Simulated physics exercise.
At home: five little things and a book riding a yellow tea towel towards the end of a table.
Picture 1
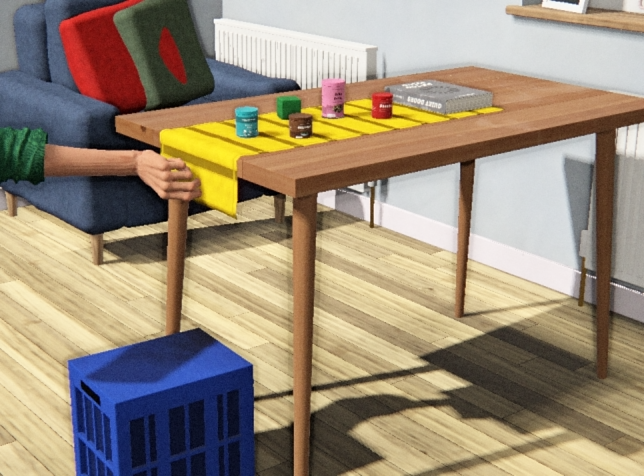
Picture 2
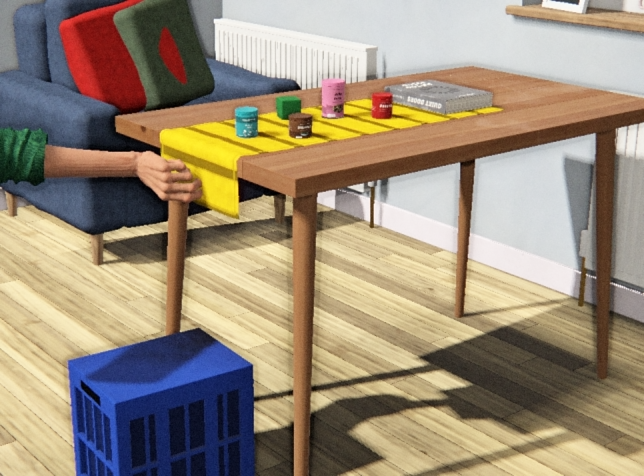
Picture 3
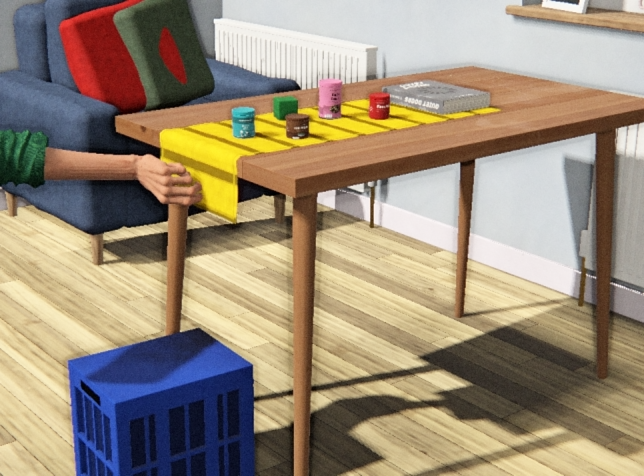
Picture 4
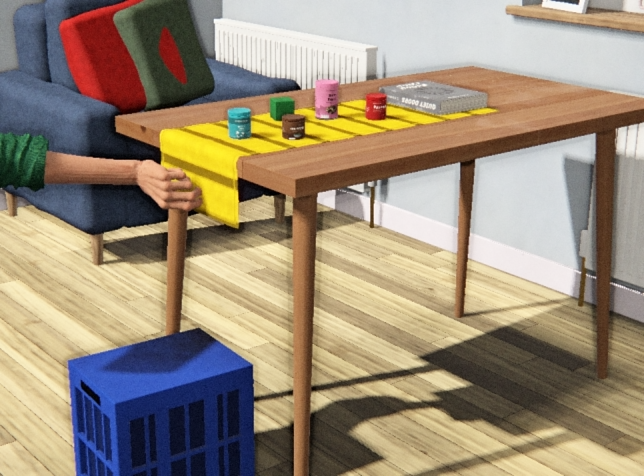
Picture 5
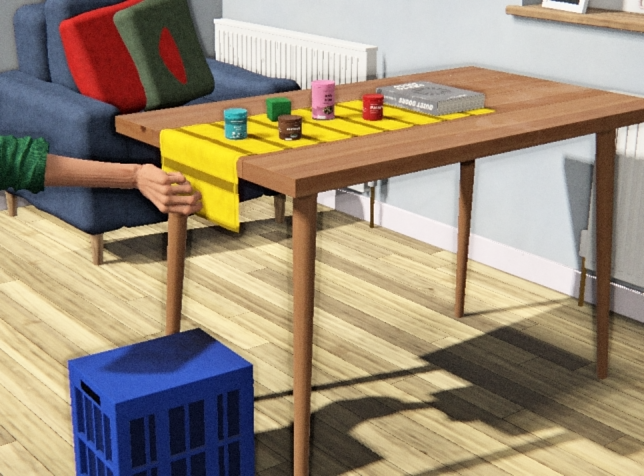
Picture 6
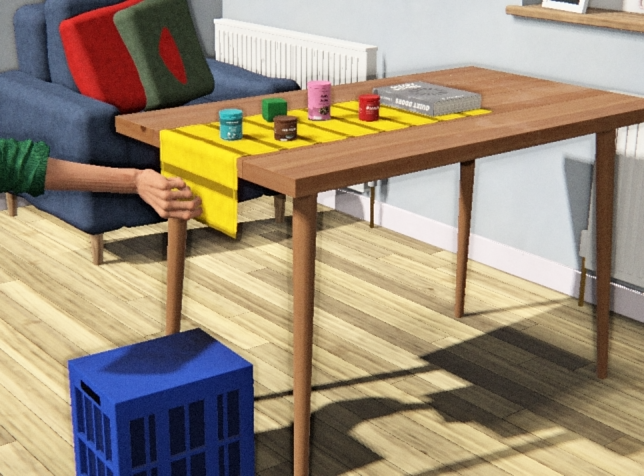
At a wooden table in a living room, a hand slowly pulled a yellow cloth down over the left end, and the small pots, green cube and book on it slid slightly left.
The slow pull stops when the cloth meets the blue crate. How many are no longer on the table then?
The table loses three.
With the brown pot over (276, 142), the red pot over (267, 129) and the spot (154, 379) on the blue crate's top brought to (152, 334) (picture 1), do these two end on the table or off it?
The brown pot comes down, the red pot falls.
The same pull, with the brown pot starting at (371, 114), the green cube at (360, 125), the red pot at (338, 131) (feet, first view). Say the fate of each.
The brown pot remains up; the green cube survives; the red pot goes over.
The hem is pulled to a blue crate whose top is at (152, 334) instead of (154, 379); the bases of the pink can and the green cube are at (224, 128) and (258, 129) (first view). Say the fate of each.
The pink can falls; the green cube drops off.
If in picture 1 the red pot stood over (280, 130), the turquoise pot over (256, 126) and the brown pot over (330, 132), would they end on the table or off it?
The red pot tumbles off, the turquoise pot is carried off, the brown pot comes down.
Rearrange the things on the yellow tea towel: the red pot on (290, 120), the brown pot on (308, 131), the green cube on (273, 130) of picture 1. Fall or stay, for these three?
The red pot falls; the brown pot drops off; the green cube is carried off.
Early on, hem near (198, 278); turquoise pot gone.
Midway, hem near (198, 314); turquoise pot and brown pot gone.
Finally, hem on the crate; turquoise pot, brown pot and green cube gone. The count of fallen things is three.
